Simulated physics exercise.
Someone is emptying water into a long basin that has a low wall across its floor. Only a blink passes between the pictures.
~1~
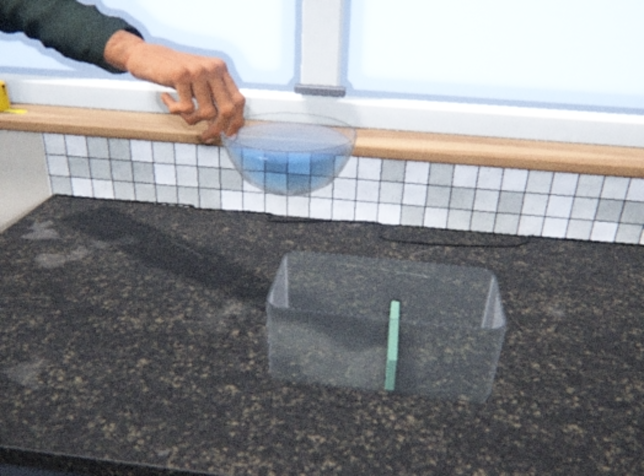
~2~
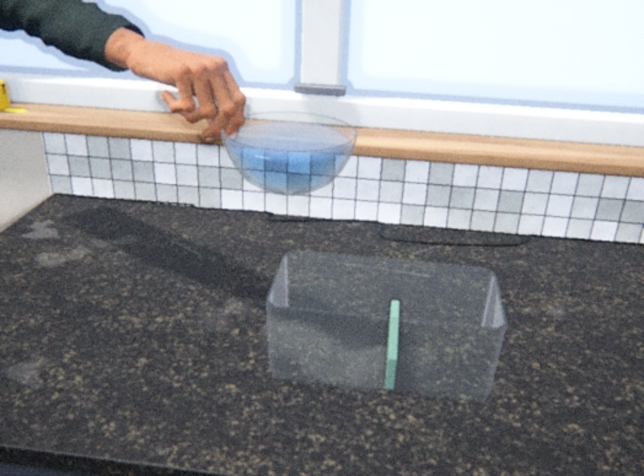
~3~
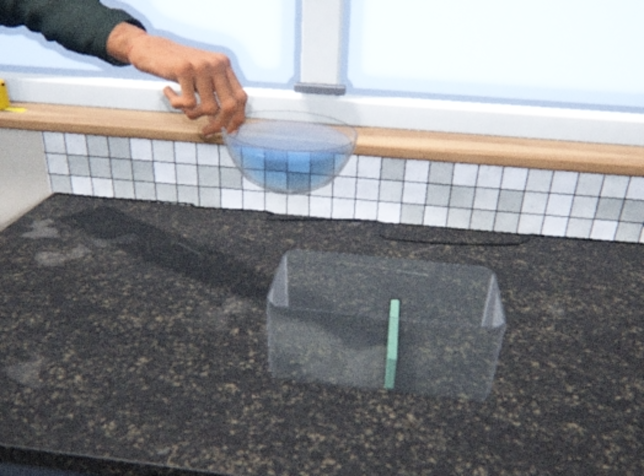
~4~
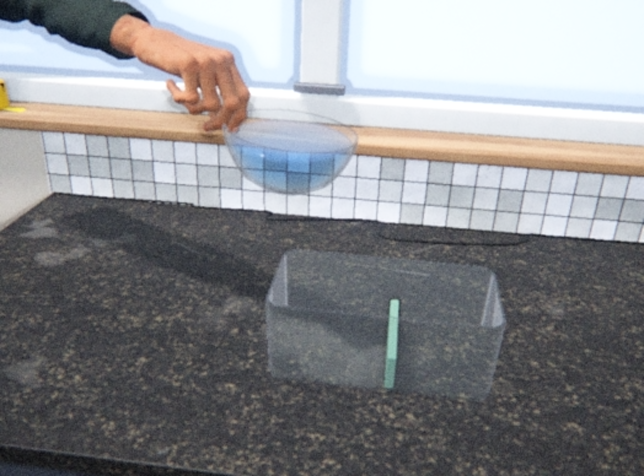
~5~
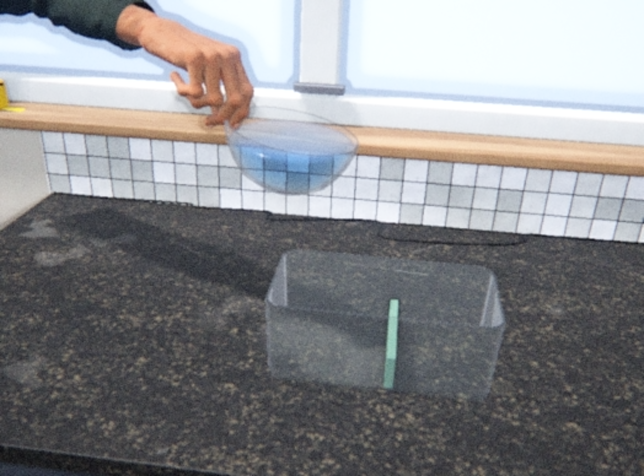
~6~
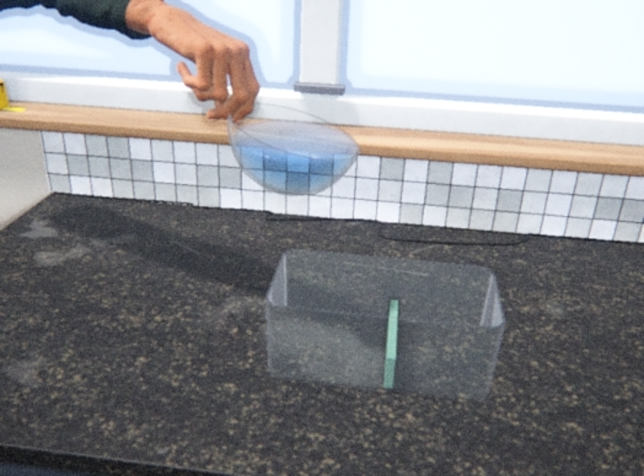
A hand in a dark green sleeve, at the upper left, holds a clear rounded bowl of blue water above a dark speckled countertop, seen from slightly above. Below and to the right sits a clear rectangular basin with a thin green wall inside, before white and grey tiles, a wooden ledge and bright windows. The hand gradually tilts the bowl rightward while the camera stays still.
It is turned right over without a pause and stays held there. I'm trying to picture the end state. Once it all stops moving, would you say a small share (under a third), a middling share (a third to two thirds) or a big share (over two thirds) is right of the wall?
A middling share, a third to two thirds.
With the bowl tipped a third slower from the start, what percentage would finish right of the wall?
Some 65 per cent.
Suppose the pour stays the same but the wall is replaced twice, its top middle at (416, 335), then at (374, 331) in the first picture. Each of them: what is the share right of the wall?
Try 1: About 20 percent; try 2: About 80 percent.
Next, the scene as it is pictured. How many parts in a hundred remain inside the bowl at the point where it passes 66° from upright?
40 in a hundred.
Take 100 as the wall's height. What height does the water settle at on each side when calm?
I'd say about 30 for the left and about 50 for the right.
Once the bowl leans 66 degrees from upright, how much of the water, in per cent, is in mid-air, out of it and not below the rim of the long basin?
Share out of both vessels: Approx. 45 %.
A moment on, the bowl is tipped part way and 38 per cent is still to pour, 4 is left of the wall and 15 right of it.
Next, the bowl is tipped on its side and 2 per cent is still to pour, 30 is left of the wall and 58 right of it.
Then the bowl is tipped on its side and 0 per cent is still to pour, 40 is left of the wall and 59 right of it.
Later the bowl is tipped on its side and 0 per cent is still to pour, 40 is left of the wall and 59 right of it.
In the end 40 per cent lies left of the wall, 59 right of it and 1 outside.
